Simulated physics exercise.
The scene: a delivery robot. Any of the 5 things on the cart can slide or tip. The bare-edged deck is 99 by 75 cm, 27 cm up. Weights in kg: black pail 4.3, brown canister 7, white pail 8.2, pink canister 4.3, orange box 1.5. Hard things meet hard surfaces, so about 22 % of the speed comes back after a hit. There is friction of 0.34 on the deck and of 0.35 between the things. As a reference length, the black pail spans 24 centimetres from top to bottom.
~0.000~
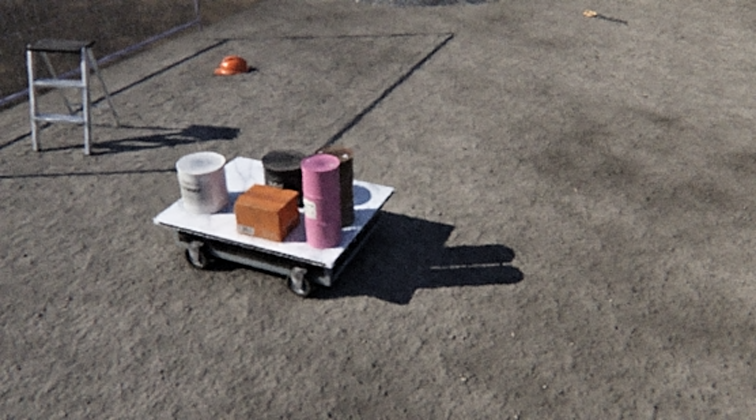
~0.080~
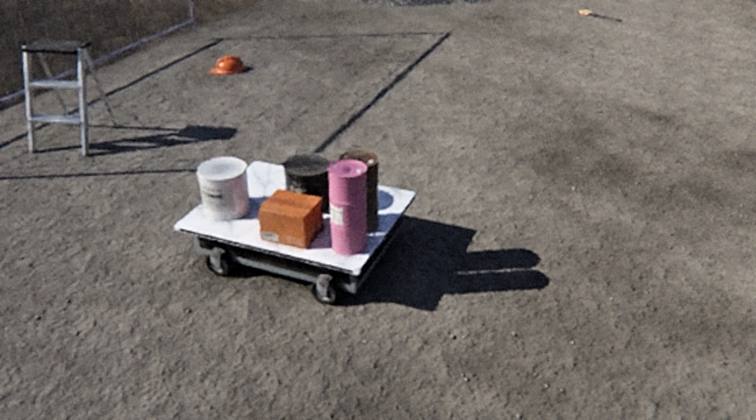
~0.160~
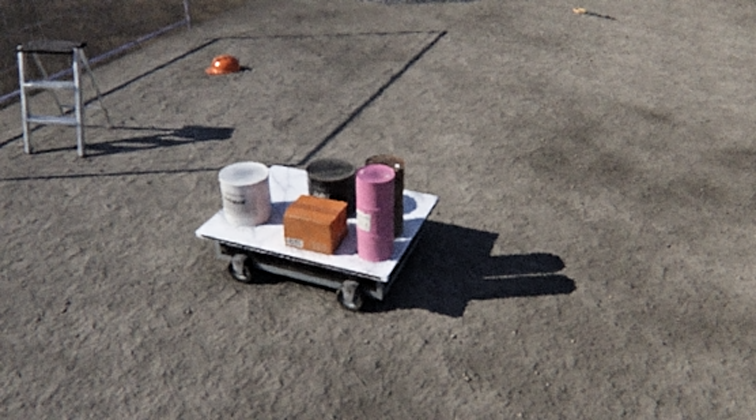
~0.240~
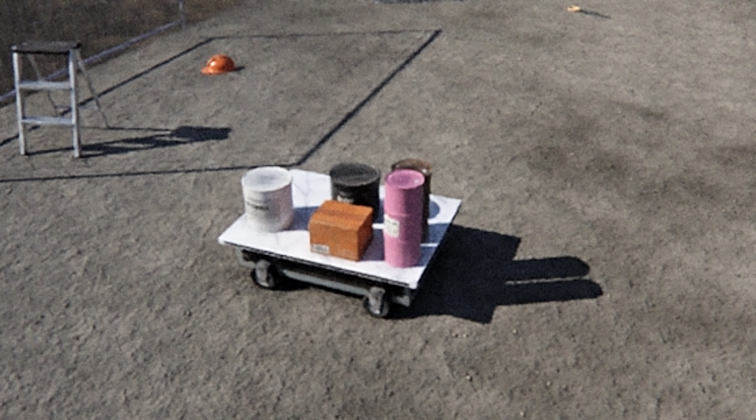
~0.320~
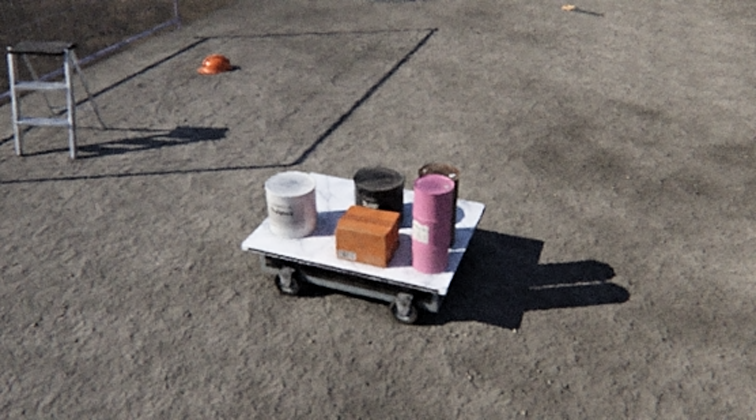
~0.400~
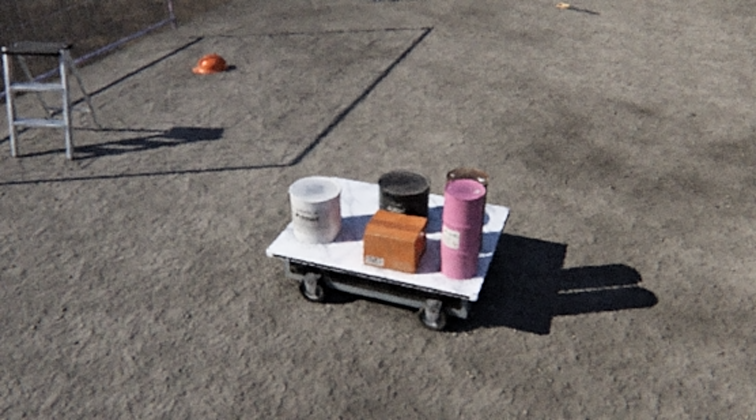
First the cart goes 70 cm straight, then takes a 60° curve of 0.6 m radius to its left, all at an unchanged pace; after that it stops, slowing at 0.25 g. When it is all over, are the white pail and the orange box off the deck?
Afterwards, the white pail has been shed and the orange box has been shed.
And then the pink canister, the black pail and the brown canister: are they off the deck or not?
Afterwards, the pink canister leaves its support, the black pail stays on its support, and the brown canister leaves its support.
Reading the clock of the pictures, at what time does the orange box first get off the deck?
Time: Approximately 0.7 s.
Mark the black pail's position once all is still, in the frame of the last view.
You'll see it about at (643, 154) in the last picture.
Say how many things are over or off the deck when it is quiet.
Count: 4.
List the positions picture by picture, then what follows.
In the first picture, 0 cm covered; white pail (204, 183); orange box (268, 213).
In the second picture, 14 cm covered; pink canister (348, 208); black pail (310, 184).
In the third picture, 27 cm covered; pink canister (375, 214).
In the fourth picture, 41 cm covered; black pail (355, 193).
In the fifth picture, 54 cm covered; pink canister (432, 225); black pail (379, 198).
In the sixth picture, 68 cm covered; white pail (317, 210); orange box (395, 241).
After 0.70 s, 119 cm covered, turned 33°; pink canister and orange box now off the deck; white pail slid 4 cm near (436, 226); brown canister slid 34 cm.
After 1.00 s, 170 cm covered, turned 60°; brown canister now off the deck; white pail leaning 3° near (563, 215); black pail slid 35 cm.
After 1.30 s, 207 cm covered, turned 60°; white pail now off the deck; black pail slid 35 cm.
At rest (2.1 s), off the deck, brown canister, white pail, pink canister and orange box; not toppled but over 10 cm from the start, black pail. In the last view, orange box near (619, 274).
